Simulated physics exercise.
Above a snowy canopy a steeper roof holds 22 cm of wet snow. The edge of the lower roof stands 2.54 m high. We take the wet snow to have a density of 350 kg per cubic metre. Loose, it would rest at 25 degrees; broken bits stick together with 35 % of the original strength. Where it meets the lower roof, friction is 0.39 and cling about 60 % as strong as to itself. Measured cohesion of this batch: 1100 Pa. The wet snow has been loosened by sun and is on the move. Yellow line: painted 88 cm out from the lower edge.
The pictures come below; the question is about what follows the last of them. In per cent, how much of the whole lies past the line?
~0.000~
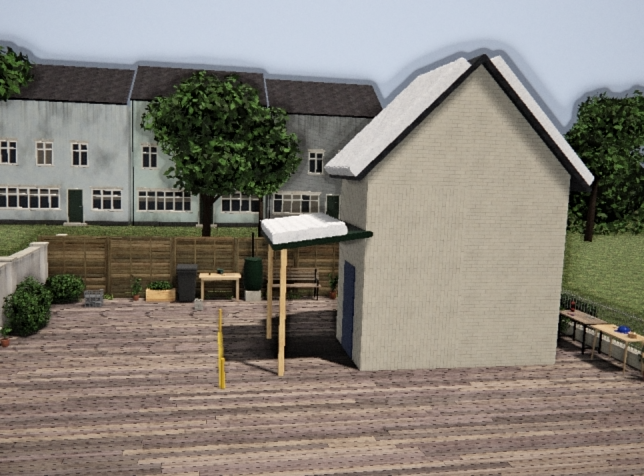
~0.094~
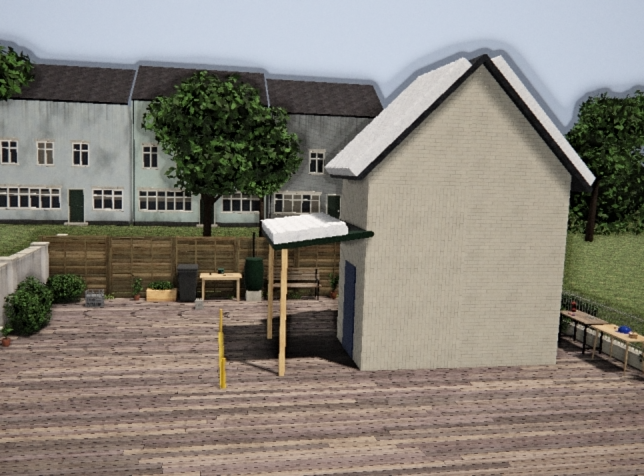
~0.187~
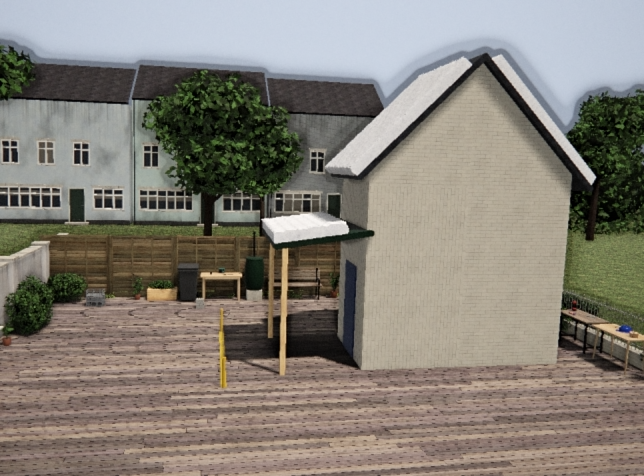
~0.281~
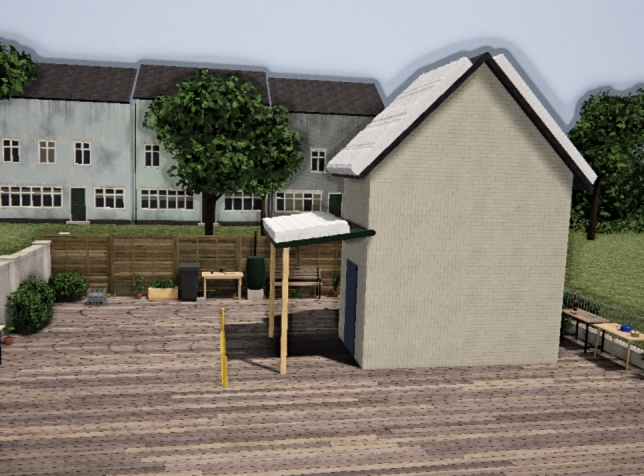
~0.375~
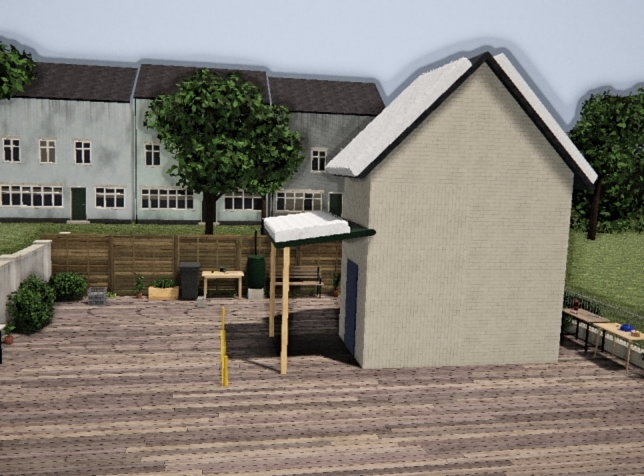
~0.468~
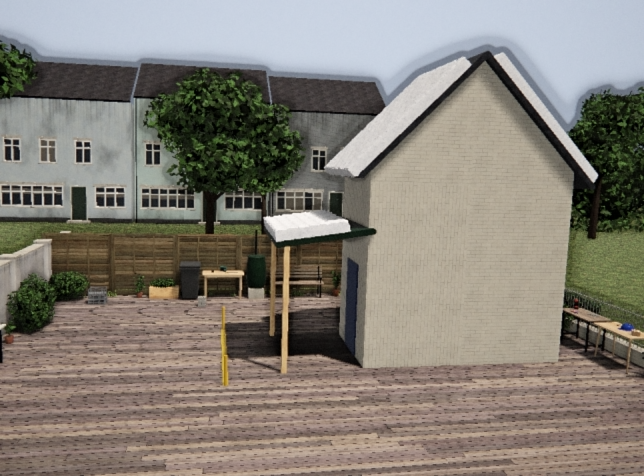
0 per cent.
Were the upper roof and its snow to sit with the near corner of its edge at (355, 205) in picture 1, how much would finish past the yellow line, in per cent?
I'd put it at close to 0 percent.
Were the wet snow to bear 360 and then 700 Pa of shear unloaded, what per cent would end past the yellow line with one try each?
Going in order, it's 30 % and then 5 %.
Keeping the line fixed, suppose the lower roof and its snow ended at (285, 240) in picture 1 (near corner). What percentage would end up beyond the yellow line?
About 2 per cent.
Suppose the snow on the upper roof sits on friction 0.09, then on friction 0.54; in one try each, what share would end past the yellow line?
I'd expect around 35 percent, then around 5 percent.
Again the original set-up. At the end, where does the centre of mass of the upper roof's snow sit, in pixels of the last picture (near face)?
Pretty much at (332, 213), I'd say.
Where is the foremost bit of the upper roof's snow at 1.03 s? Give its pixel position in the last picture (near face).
Near (329, 220).
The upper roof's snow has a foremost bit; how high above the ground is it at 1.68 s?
3.0 m, roughly.
By 1.03 s, none is below the lower edge and 0 % is past the line.
By 1.68 s, none is below the lower edge and 0 % is past the line.
By 2.34 s, none is below the lower edge and 0 % is past the line.
By 3.00 s, none is below the lower edge and 0 % is past the line.
By 4.30 s, at the end, none is below the lower edge and 0 % is past the line.
